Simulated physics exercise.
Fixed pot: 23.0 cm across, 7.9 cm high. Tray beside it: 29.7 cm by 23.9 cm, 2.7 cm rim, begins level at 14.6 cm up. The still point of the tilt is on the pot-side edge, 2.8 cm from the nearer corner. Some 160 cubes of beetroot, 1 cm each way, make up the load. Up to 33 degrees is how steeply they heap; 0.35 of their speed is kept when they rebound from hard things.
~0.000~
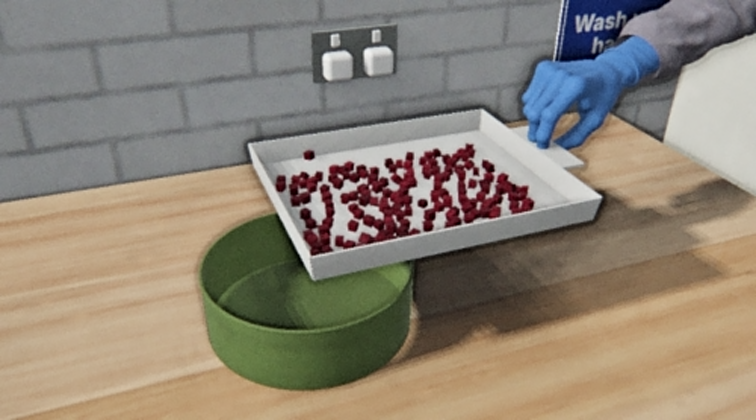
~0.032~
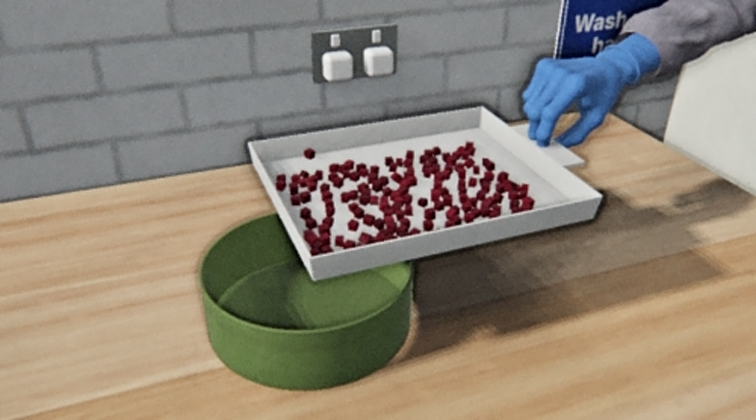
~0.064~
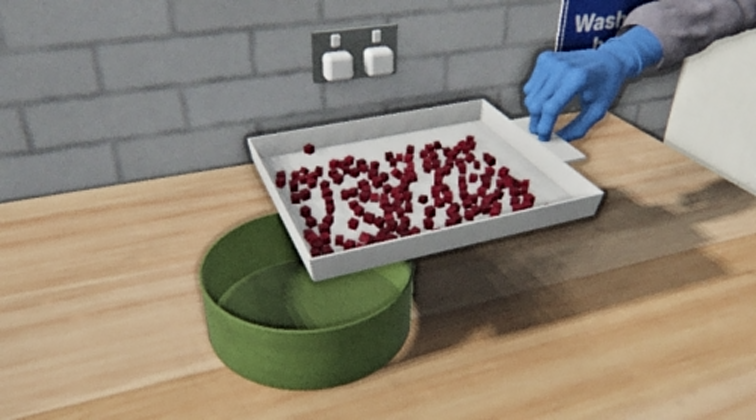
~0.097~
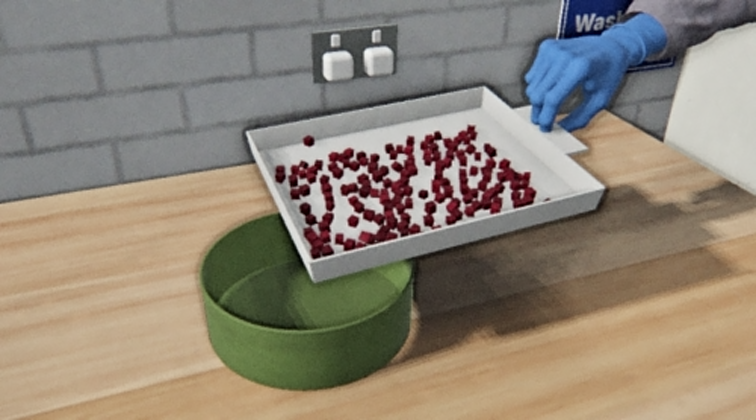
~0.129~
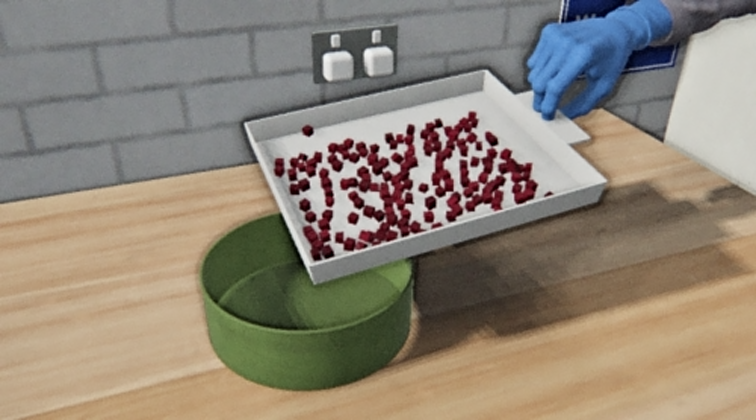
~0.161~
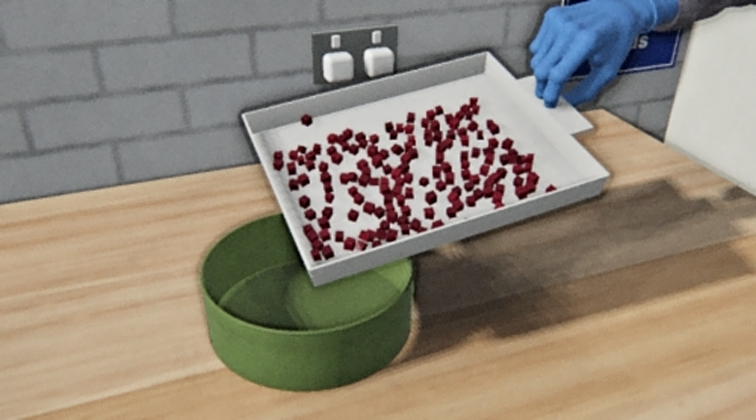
A blue-gloved hand gradually raised the far side of a white tray scattered with small dark red cubes, tilting it slightly toward the green pot at left, while the cubes barely shifted.
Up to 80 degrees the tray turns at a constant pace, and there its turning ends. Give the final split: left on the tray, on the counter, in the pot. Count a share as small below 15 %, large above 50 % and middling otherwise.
Left on the tray: Middling. Counter: Large. Pot: Small.
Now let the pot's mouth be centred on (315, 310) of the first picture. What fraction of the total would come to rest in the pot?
I'd put it at around 55 per cent.
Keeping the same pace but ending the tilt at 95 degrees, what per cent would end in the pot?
I'd put it at close to 0 per cent.
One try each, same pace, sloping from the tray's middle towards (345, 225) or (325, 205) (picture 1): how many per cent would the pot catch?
That would be close to 0 per cent and then close to 25 per cent.
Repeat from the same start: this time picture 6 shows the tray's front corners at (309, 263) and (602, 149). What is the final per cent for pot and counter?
In the pot: 0 per cent; on the counter: 80 per cent.
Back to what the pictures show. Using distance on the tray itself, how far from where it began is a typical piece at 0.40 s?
Displacement on the tray: Roughly 1 cm.
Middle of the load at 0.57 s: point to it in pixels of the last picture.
Load centre, approx.: (379, 210) px.
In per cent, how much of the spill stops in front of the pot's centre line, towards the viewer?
Roughly 100 per cent.
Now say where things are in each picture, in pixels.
In the first frame, tray tilt 0 degrees, front corners at (313, 255) and (597, 196); middle of the pieces at (407, 200); pot at (308, 262).
In the second frame, tray tilt 1 degrees, front corners at (313, 255) and (597, 195); middle of the pieces at (407, 199).
In the third frame, tray tilt 2 degrees, front corners at (313, 256) and (598, 192); middle of the pieces at (408, 196).
In the fourth frame, tray tilt 5 degrees, front corners at (313, 259) and (599, 186), lowest corner left front; middle of the pieces at (408, 191).
In the fifth frame, tray tilt 10 degrees, front corners at (313, 262) and (601, 180), lowest corner left front; middle of the pieces at (408, 185).
In the sixth frame, tray tilt 14 degrees, front corners at (312, 266) and (604, 173), lowest corner left front; middle of the pieces at (408, 178); pot at (309, 263). Its pace works out near 140 degrees a second.
Then, at 0.40 s, tilt 47 degrees; the tray holds 100 %, the pot 0 %.
After 0.57 s, tilt 70 degrees; the tray holds 100 %, the pot 0 %.
After 0.85 s, tilt 80 degrees; the tray holds 45 %, the pot 0 %.
At rest (2.2 s), tray 25 %, counter 75 %, pot 0 %.
